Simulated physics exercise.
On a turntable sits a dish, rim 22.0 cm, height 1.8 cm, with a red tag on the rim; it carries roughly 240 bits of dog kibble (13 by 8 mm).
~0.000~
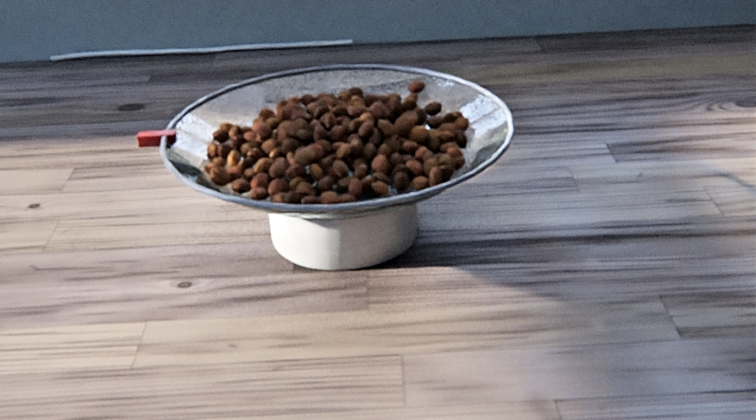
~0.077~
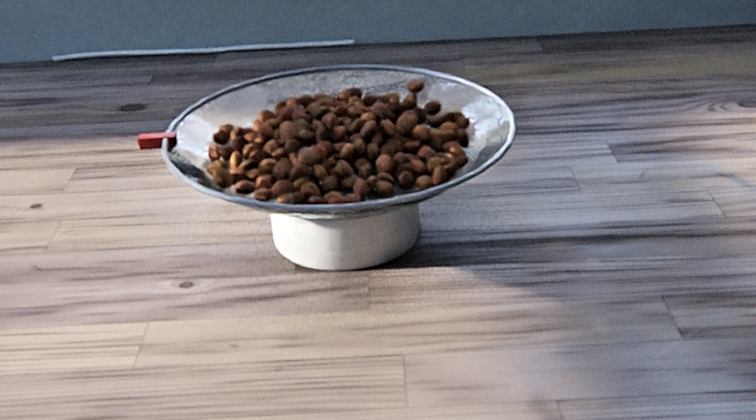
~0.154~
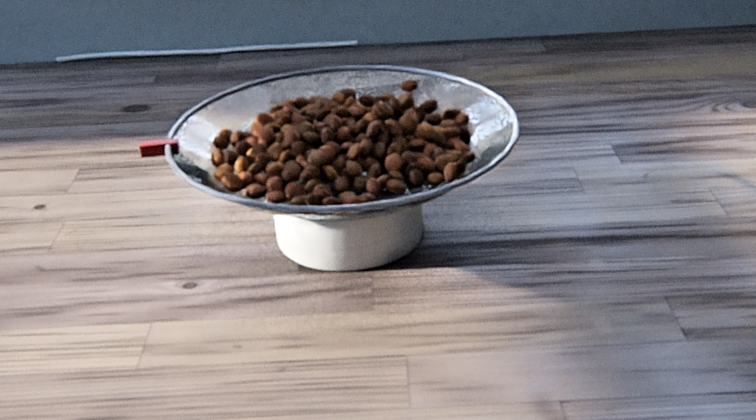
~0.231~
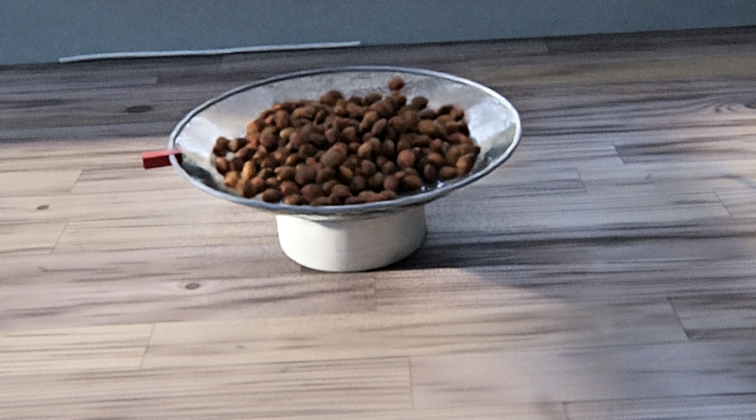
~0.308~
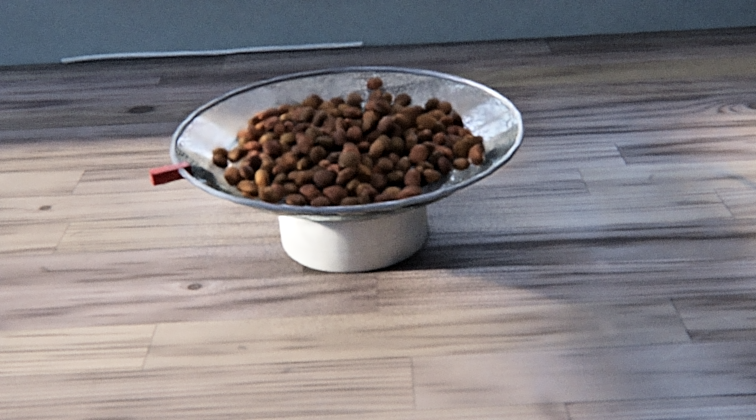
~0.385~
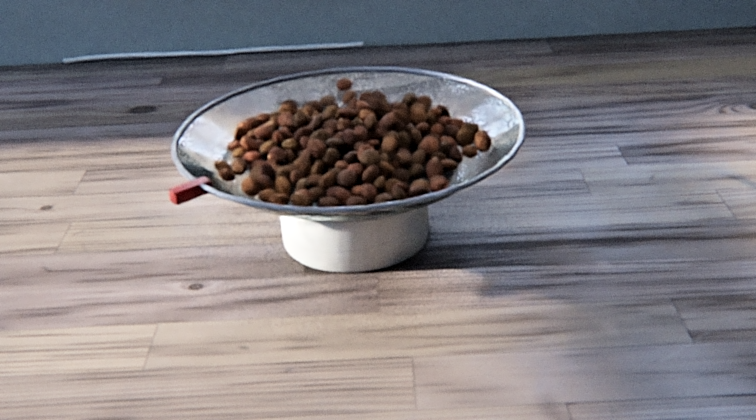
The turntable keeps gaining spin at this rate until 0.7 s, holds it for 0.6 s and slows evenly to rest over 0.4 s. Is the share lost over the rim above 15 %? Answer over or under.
Share lost over the rim, set against 15 %: Under.
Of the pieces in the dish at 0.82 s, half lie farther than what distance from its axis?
Roughly 5.0 cm.
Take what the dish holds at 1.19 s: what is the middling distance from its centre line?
Roughly 5.0 cm.
Then, at 0.82 s, dish 100 %; middle of the pieces not yet landed near (349, 142).
After 1.19 s, dish 100 %; middle of the pieces not yet landed near (349, 142).
After 1.53 s, dish 100 %; middle of the pieces not yet landed near (350, 142).
Then, at 1.85 s, dish 100 %; middle of the pieces not yet landed near (350, 142).
By 2.1 s all is still; dish 100 %.
